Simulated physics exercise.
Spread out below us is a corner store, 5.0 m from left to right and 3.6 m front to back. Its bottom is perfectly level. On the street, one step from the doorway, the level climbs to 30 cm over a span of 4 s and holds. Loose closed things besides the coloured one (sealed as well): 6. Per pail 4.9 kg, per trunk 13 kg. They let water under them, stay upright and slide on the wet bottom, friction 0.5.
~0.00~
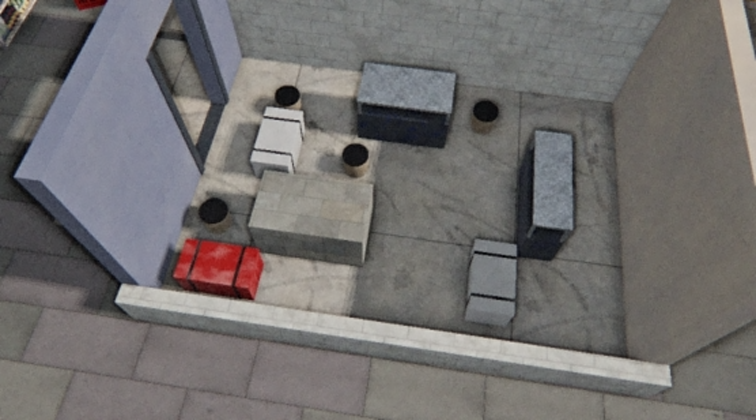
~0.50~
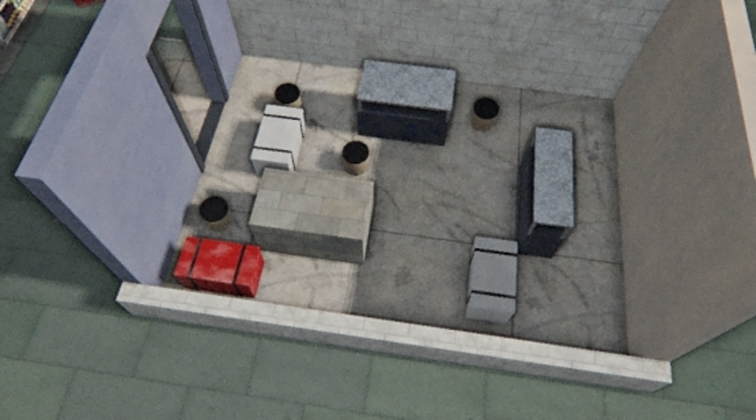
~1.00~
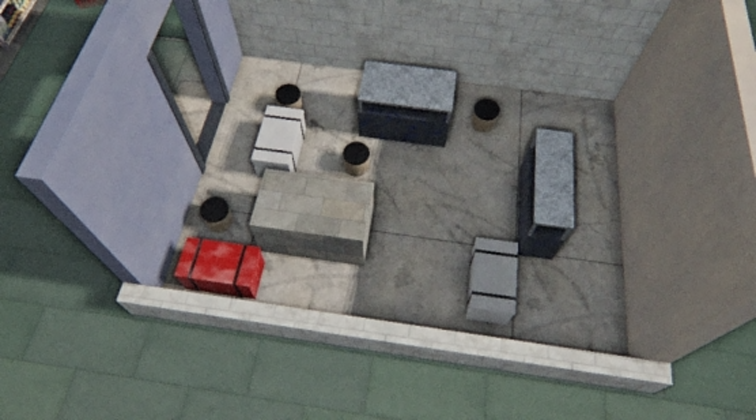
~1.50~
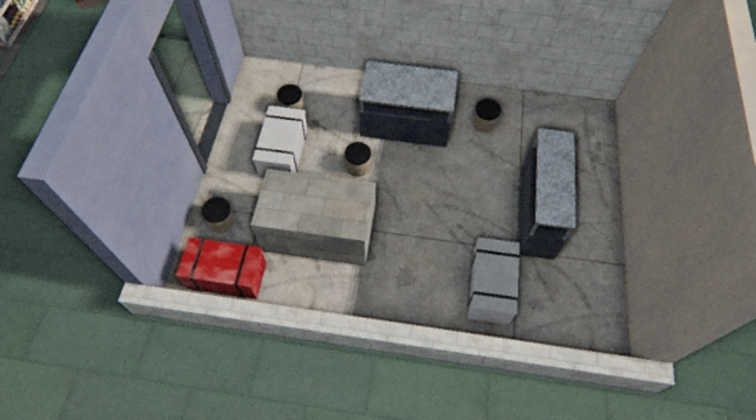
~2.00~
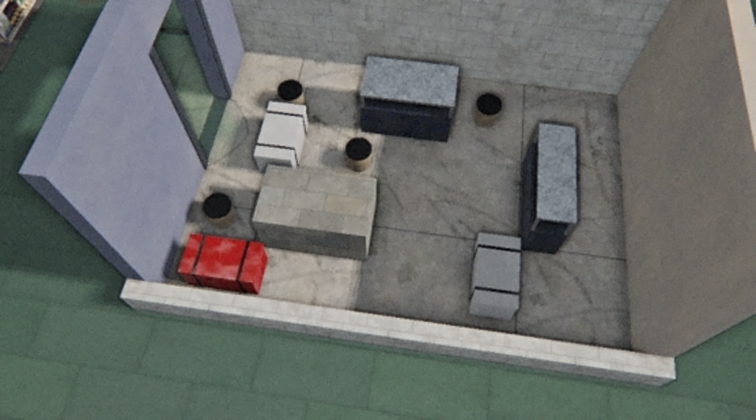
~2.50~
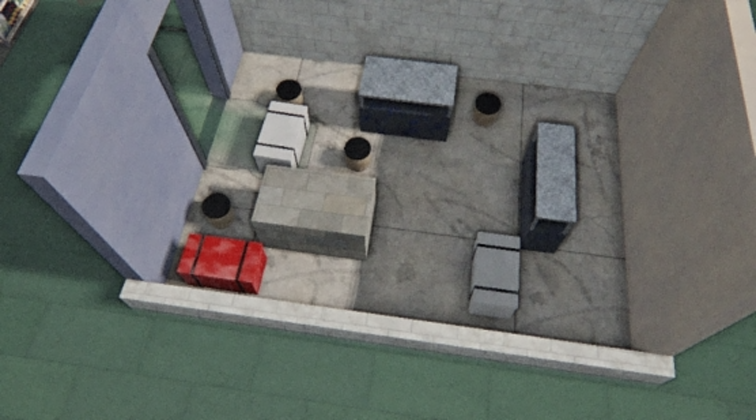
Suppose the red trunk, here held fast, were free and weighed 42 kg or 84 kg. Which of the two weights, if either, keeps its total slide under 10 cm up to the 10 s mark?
The lighter one already does.
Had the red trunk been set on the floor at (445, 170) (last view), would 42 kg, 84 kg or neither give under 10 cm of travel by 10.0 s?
Note: Heavier only OK.
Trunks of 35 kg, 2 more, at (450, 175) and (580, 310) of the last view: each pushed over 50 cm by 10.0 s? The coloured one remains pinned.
Above the mark, then below the mark.
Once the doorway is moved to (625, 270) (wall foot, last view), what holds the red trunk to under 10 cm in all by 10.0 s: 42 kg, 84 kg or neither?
The answer is that only the greater mass suffices.
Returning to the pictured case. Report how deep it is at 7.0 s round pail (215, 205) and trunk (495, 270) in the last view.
4 and 6 cm.
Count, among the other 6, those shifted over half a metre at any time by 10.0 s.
The count comes to 4.
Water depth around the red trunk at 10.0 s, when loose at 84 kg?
Close to 8 cm deep.
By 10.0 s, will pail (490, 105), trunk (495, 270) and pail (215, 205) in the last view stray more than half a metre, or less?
Results in sequence: Threshold not reached; threshold exceeded; threshold not reached.
After 3.5 s the red trunk would be 0 cm from its start with 42 kg and 0 cm from its start with 84 kg; 0 cm of water round it then.
After 4.5 s the red trunk would be 0 cm from its start with 42 kg and 0 cm from its start with 84 kg; 2 cm of water round it then.
After 7.0 s the red trunk would be 0 cm from its start with 42 kg and 0 cm from its start with 84 kg; 4 cm of water round it then.
After 10.0 s the red trunk would be 0 cm from its start with 42 kg and 0 cm from its start with 84 kg; 8 cm of water round it then.
